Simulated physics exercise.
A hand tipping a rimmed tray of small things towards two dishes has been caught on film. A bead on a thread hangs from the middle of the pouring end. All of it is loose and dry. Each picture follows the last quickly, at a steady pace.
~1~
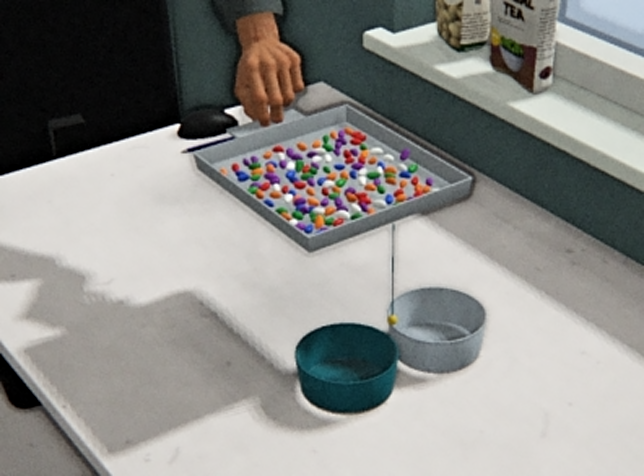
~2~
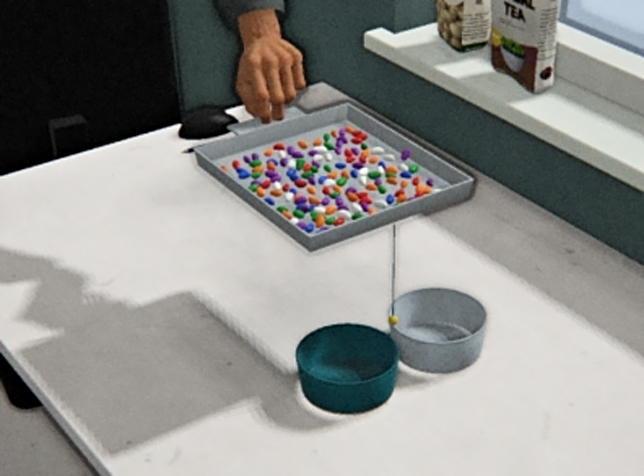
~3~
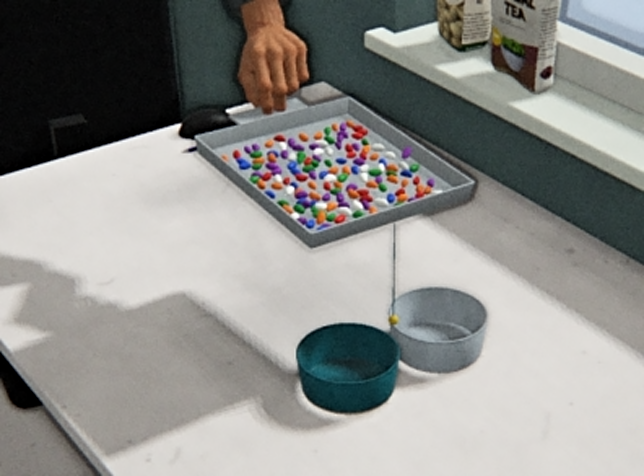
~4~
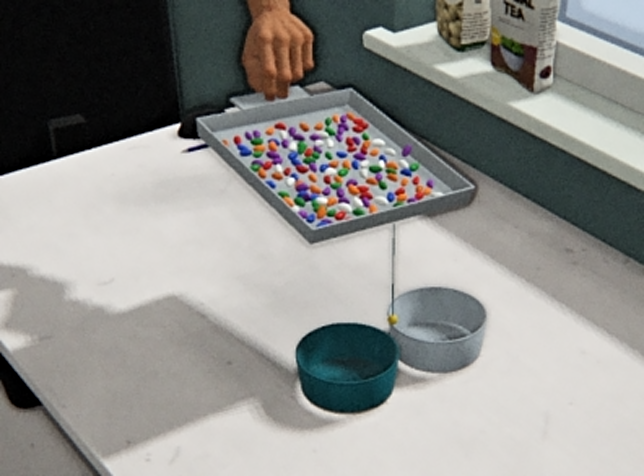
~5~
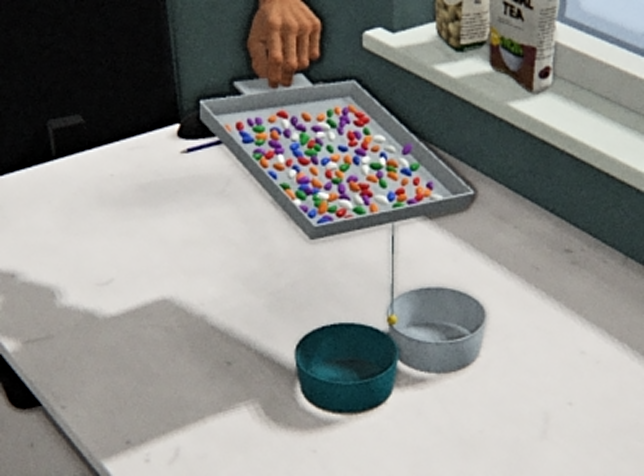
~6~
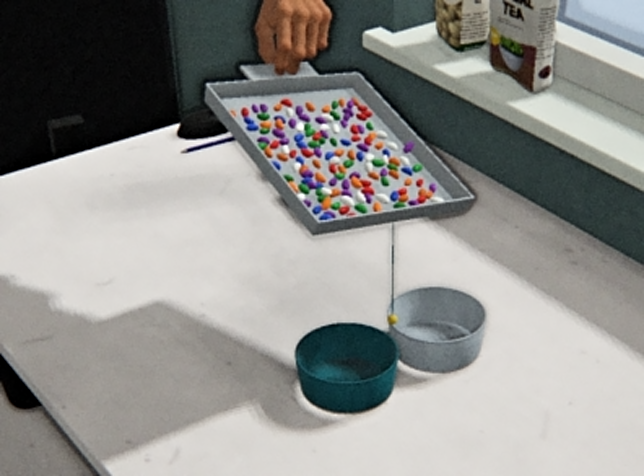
A hand raised the back of a gray tray of colorful jelly beans, tilting it gradually toward its right front corner, above a teal dish and a gray dish on a white table.
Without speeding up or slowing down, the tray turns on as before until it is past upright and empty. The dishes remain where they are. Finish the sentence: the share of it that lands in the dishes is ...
... above one half.
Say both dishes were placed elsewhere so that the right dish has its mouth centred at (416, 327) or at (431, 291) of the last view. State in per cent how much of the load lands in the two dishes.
Trial 1 around 40 percent, trial 2 around 50 percent.
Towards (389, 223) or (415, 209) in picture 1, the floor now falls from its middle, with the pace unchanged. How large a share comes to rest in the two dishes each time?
Close to 20 percent first and close to 40 percent second.
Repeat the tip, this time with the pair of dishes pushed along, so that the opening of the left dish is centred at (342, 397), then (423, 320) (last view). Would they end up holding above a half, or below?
The first time it's lower than half, the second time higher than half.
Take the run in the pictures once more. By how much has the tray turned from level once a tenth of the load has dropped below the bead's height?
Close to 95° of tilt at that moment.
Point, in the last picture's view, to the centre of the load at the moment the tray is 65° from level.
Roughly (414, 173).
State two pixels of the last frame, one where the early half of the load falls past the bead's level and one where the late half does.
Half one: (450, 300), half two: (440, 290).
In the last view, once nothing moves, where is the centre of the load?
At about (448, 341), give or take.
Just after the last frame, tray tipped steeply; almost all on the tray; just a few in the air.
A moment on, tray tipped past a quarter turn; the larger part on the tray; about a tenth in the right dish; about a tenth outside both; just a few in the air.
Further on, tray tipped past a quarter turn; the larger part in the right dish; roughly a quarter outside both.
When it is over, tray tipped past a quarter turn; not one in the left dish; the larger part in the right dish; roughly a quarter outside both.
